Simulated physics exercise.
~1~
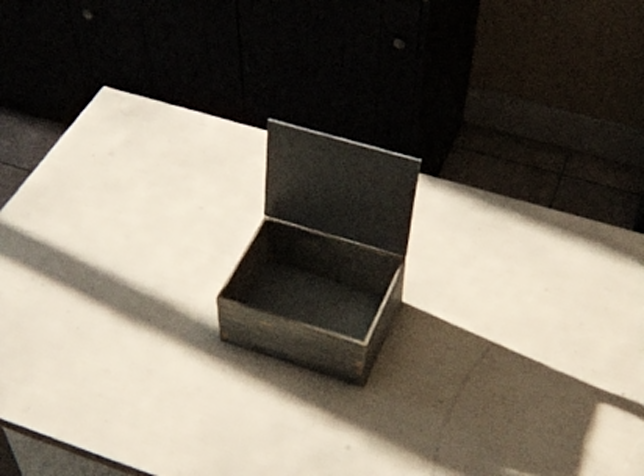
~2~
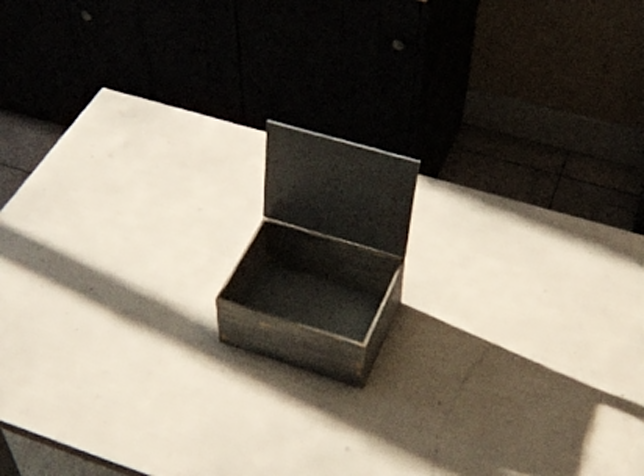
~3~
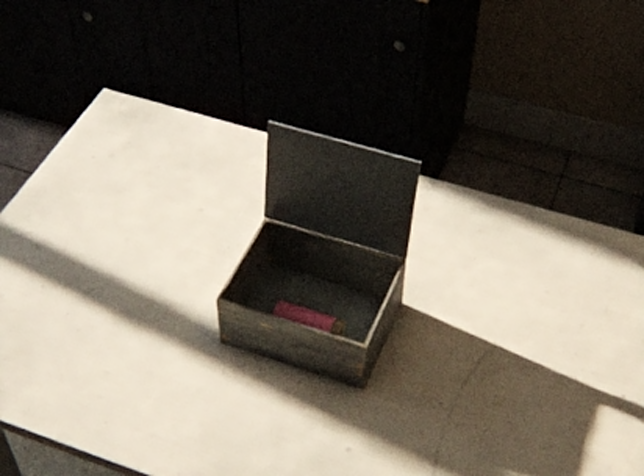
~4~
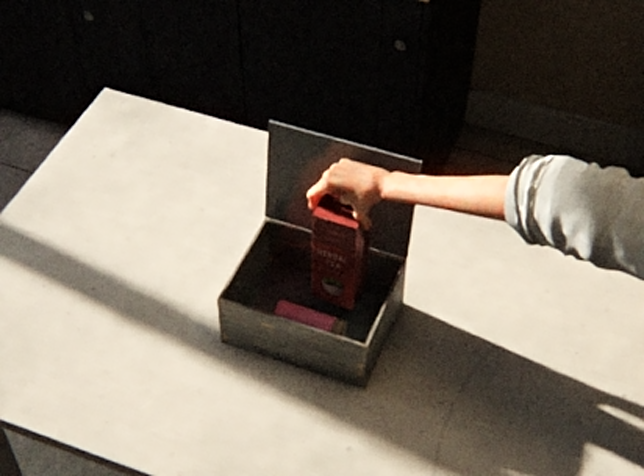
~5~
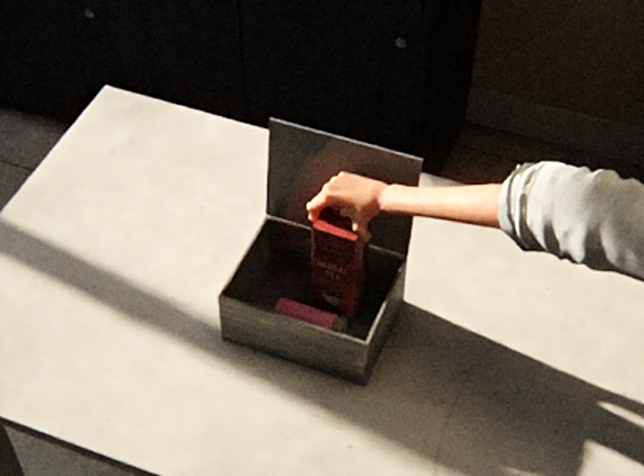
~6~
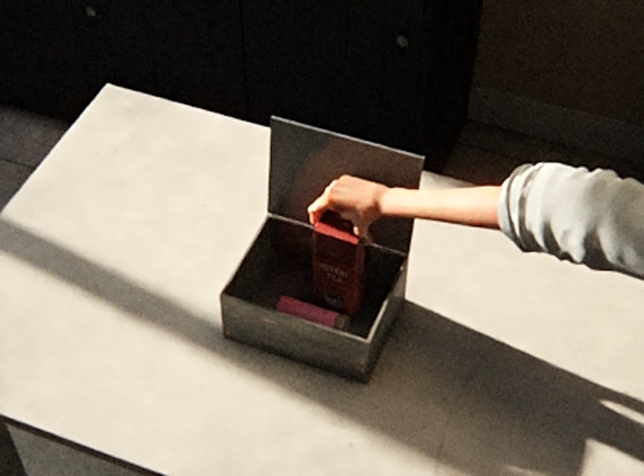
An open metal box sat empty on a sunlit table until a small pink cylinder appeared inside it, and then a hand from the right lowered a red carton in behind it, still gripping the top.
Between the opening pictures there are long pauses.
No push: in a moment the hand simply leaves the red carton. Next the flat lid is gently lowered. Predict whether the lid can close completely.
Prediction: The lid cannot close completely.
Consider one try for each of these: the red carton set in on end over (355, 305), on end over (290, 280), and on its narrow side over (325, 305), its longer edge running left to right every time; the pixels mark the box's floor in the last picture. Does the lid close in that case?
Going through the three tries, the lid hangs open, then hangs open, then settles all the way.
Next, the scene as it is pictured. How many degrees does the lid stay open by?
I'd put it at roughly 20°.
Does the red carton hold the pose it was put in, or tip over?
By the end the red carton has leaned over.
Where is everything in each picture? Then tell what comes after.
In the first picture, the last thing is not in view yet.
In the second picture, the last thing is not in view yet.
In the third picture, the last thing is not in view yet; pink shaker (309, 324).
The fourth picture shows still above its spot; red carton (341, 251); pink shaker (310, 323).
The fifth picture shows still above its spot; red carton (341, 262); pink shaker (310, 321).
The sixth picture shows put in, still held; red carton (342, 265); pink shaker (312, 319).
Then, 1.60 s past the last view, lid 67° above the rim; red carton rocked 6° from its first pose near (339, 268).
Then, 2.00 s past the last view, lid 23° above the rim; red carton rocked 51° from its first pose near (327, 296).
Finally, lid 22° above the rim; down or leaning hard in the box, red carton; pink shaker still in place. Final places as the last picture's camera would see them, red carton near (330, 292).
